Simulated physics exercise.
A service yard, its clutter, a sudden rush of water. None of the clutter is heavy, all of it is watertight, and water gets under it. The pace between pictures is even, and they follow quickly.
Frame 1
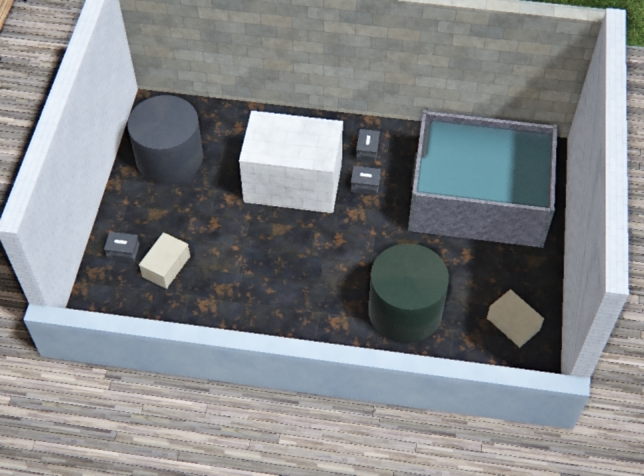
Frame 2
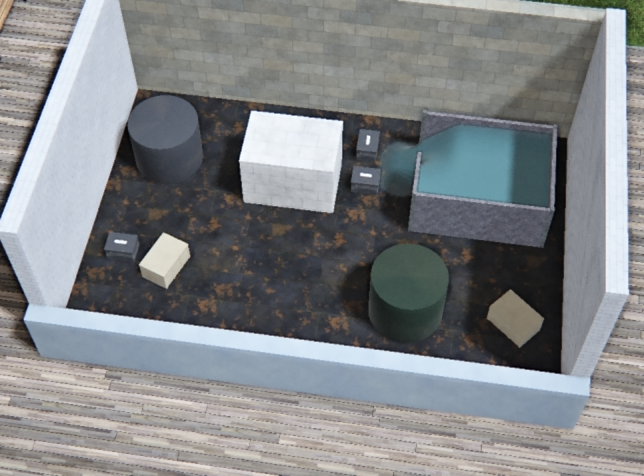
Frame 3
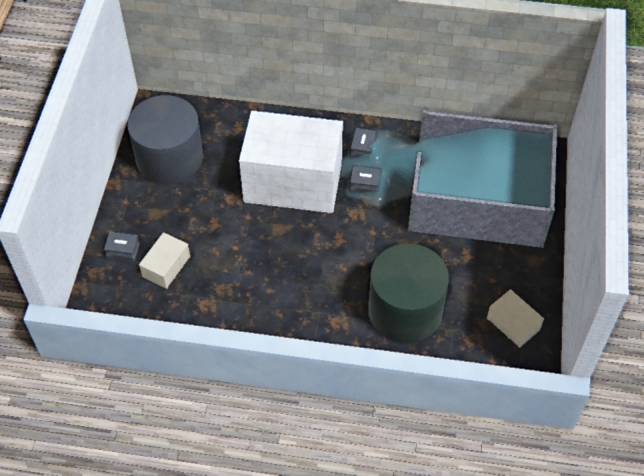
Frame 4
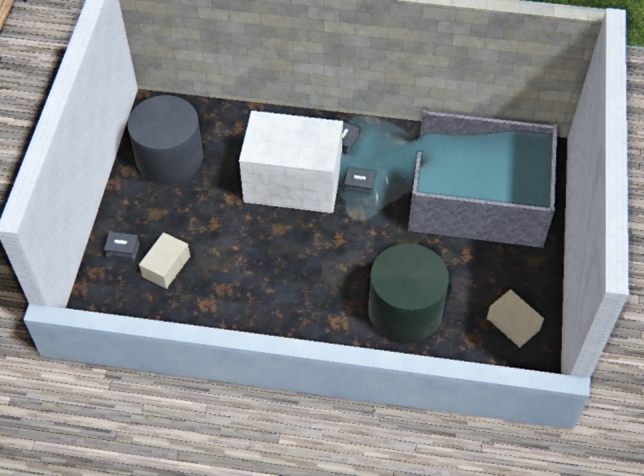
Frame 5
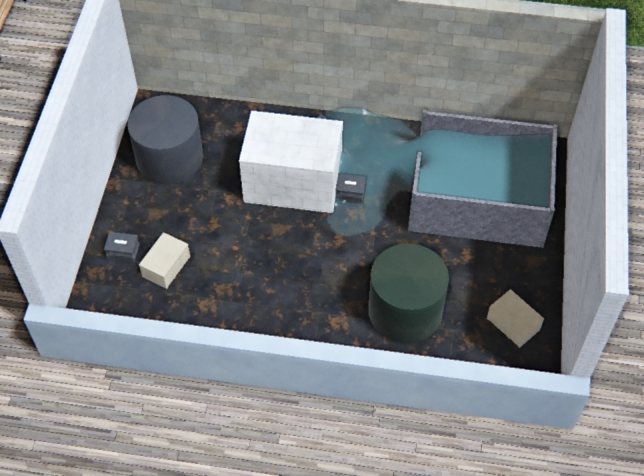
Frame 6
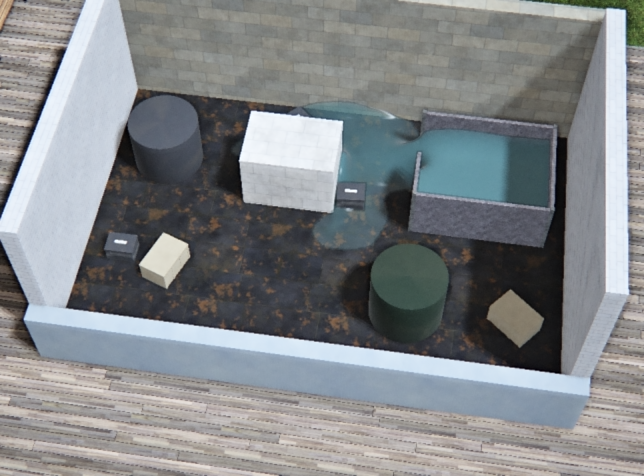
A walled yard with a dark, rust-speckled floor is seen from high above by a still camera. A charcoal cylinder, a white block and a stone tank of teal water line the back, with small dark totes between block and tank, and a green cylinder, pale boxes and another tote nearer. Water bursts from the tank's left side, spreads around the block, and pushes one tote behind it, another slightly forward.
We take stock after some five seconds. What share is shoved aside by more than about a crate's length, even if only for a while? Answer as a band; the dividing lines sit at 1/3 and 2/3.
2/3 or more.
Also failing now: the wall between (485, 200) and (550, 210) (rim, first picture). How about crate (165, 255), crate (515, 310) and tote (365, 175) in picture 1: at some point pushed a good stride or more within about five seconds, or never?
Order as asked: Sent that far; sent that far; not sent that far.
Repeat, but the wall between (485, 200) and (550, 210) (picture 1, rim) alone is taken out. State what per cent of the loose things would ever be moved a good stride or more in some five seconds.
By my reckoning, around 60 percent.
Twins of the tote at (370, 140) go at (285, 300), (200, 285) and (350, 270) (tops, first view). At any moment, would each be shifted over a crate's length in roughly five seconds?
So, in order, the copies go nowhere much, nowhere much, a long way.
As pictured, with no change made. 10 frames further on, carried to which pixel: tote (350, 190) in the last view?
(394, 257).
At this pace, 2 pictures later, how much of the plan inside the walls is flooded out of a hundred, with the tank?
25 %, give or take.
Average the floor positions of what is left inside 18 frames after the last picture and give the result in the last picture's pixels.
Mean floor position: Approx. (270, 257) px, last view.
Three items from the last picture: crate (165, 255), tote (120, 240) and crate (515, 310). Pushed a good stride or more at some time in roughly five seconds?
Object by object as listed: Travels that far, travels that far and falls short.
A moment on, 2 of 5 are well off their spots; 0 afloat.
Next, 2 of 5 are well off their spots; 1 afloat.
Later, 3 of 5 are well off their spots; 1 afloat.
In the end, 4 of 5 are well off their spots, and 4 have been at some point; 3 afloat.
